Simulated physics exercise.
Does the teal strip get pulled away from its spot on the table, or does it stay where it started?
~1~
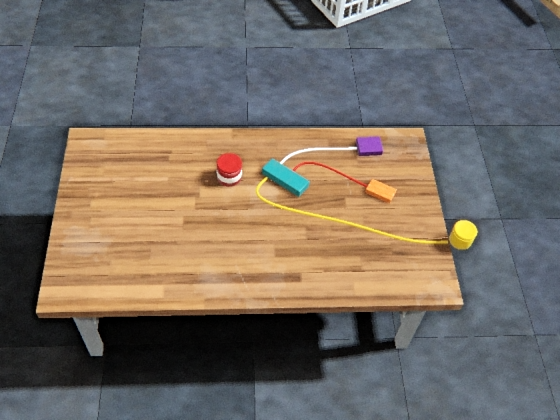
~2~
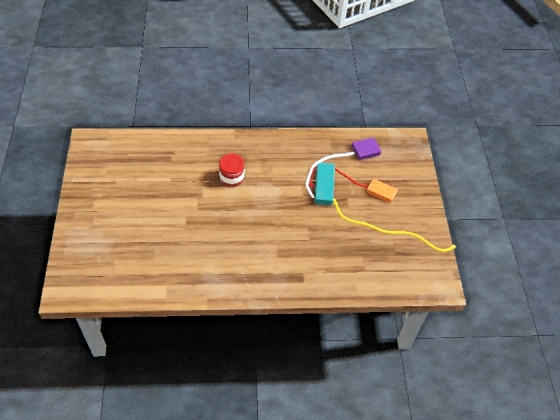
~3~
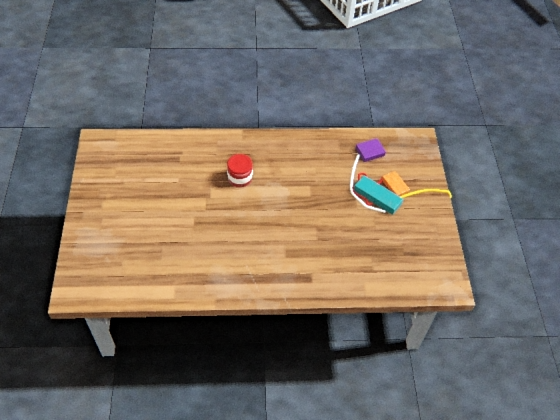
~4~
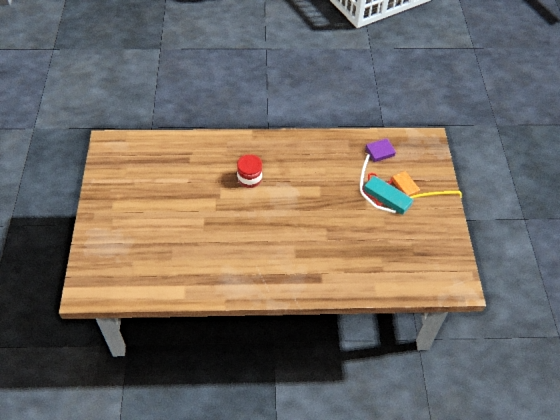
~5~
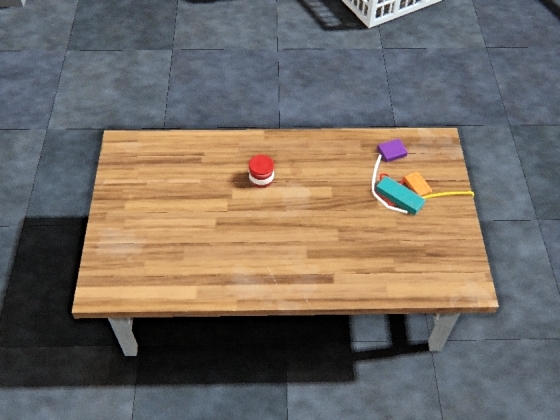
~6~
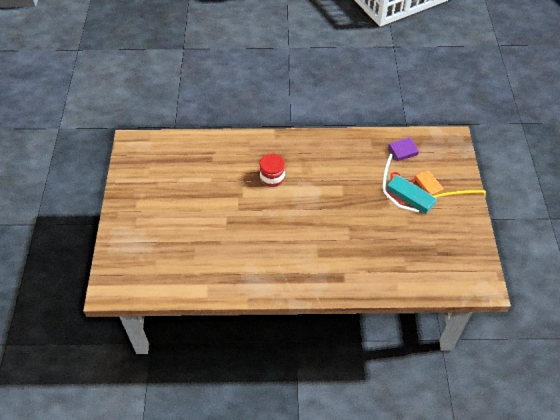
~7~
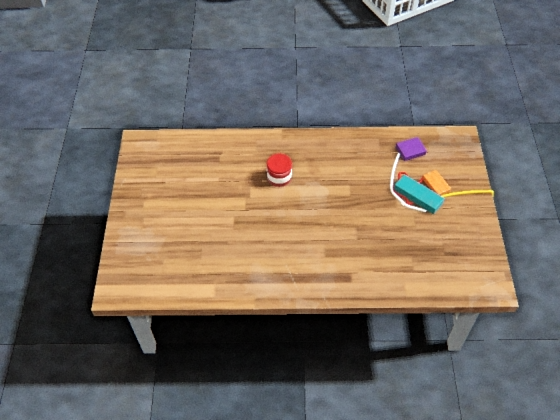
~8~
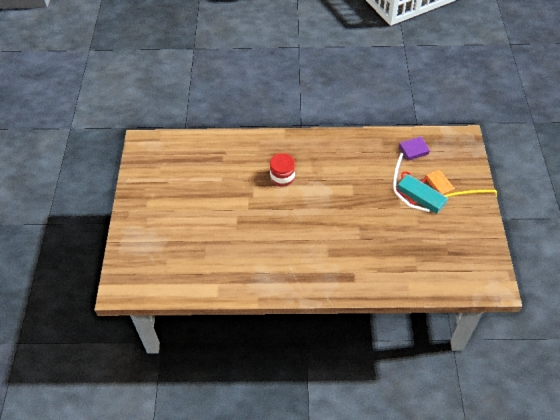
It gets pulled away from its spot. The strip slides to the right across the table and comes to rest beside the orange block, still on the tabletop.
